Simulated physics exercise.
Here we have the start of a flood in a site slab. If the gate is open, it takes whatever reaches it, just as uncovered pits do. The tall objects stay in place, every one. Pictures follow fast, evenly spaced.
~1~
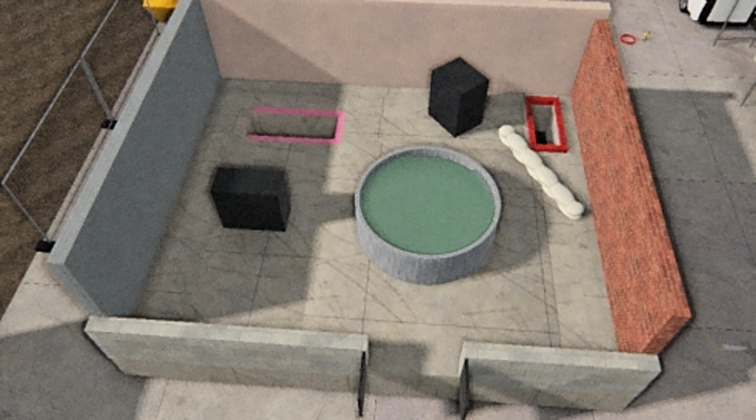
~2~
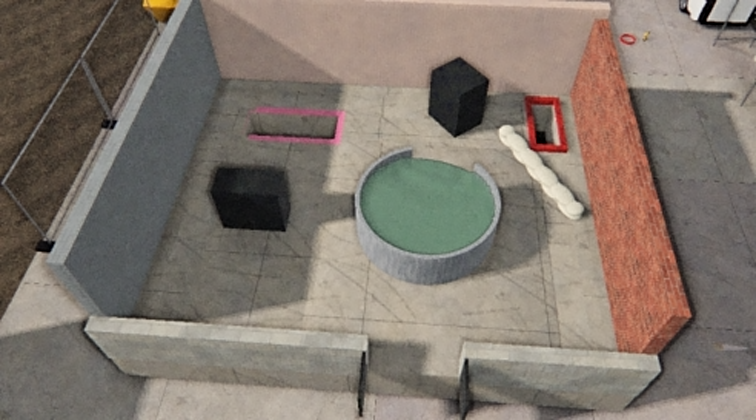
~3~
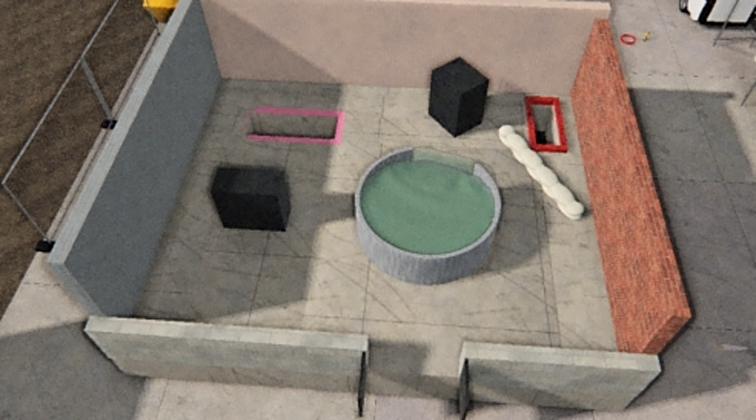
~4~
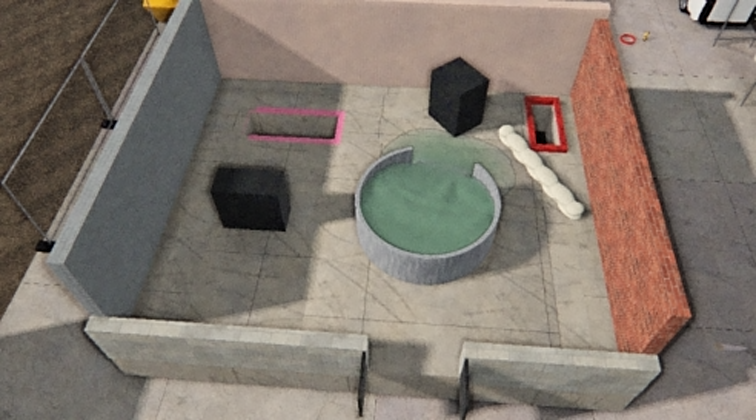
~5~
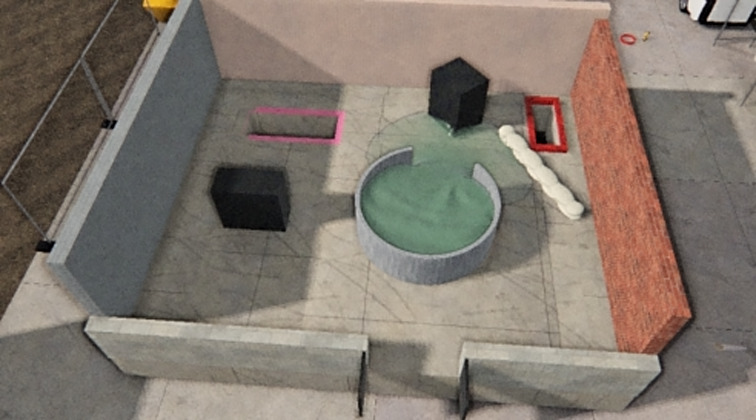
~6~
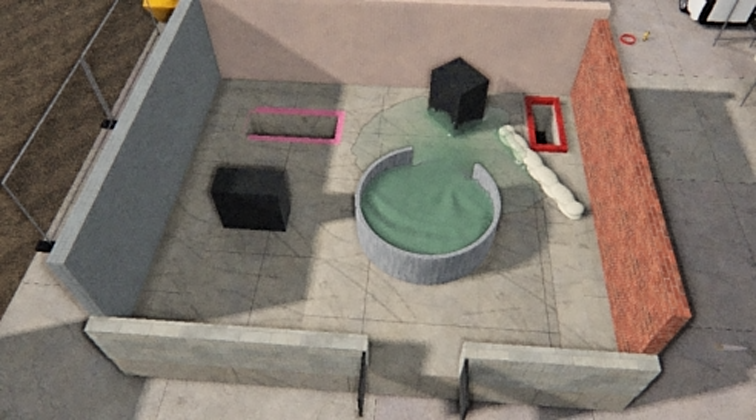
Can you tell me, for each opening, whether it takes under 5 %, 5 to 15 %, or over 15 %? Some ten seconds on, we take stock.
In order: The gate lands in the bottom band - below five per cent; the pink pit lands in the top band - past fifteen per cent; the red pit lands in the middle band - five to fifteen per cent.
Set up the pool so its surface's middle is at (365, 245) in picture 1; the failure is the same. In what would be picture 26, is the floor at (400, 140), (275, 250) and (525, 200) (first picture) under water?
Taking them as they were asked, they come out soaked, bone dry, soaked.
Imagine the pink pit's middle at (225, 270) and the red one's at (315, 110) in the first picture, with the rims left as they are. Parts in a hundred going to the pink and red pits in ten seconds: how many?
Roughly, in per cent: Pink 2, red 14.
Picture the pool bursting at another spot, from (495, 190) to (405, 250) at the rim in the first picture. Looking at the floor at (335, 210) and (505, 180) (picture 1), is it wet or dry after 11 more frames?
In order, I'd call them parched and drenched.
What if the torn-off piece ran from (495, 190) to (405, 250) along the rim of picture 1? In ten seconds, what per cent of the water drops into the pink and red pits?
The pink pit takes 6 per cent and the red pit 2 per cent.
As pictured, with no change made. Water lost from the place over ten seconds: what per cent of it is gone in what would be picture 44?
Estimated share: Close to 55 %.
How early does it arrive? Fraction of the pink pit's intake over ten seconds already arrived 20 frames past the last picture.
Close to 15 %.
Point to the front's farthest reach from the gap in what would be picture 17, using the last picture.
I'd say around (252, 83).
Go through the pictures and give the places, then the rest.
In the first picture, still water in the round tank at (427, 201).
In the second picture, water pours out on the round tank's far side and has run to a hidden place.
In the third picture, water pours out on the round tank's far side and has run to (488, 172).
In the fourth picture, water pours out on the round tank's far side and has run to (420, 132).
In the fifth picture, water pours out on the round tank's far side and has run to (426, 114).
In the sixth picture, the front is at (419, 99), out from the gap on the round tank's far side.
A moment on, water covers 20 % of the floor; the gate 0 %, the pink pit 0 %, the red pit 0 %.
Next, water covers 30 % of the floor; the gate 0 %, the pink pit 0 %, the red pit 2 %.
Then, water covers 45 % of the floor; the gate 0 %, the pink pit 3 %, the red pit 4 %.
Later, water covers 65 % of the floor; the gate 0 %, the pink pit 10 %, the red pit 6 %.
In the end, water covers 95 % of the floor; the gate 1 %, the pink pit 20 %, the red pit 7 %.
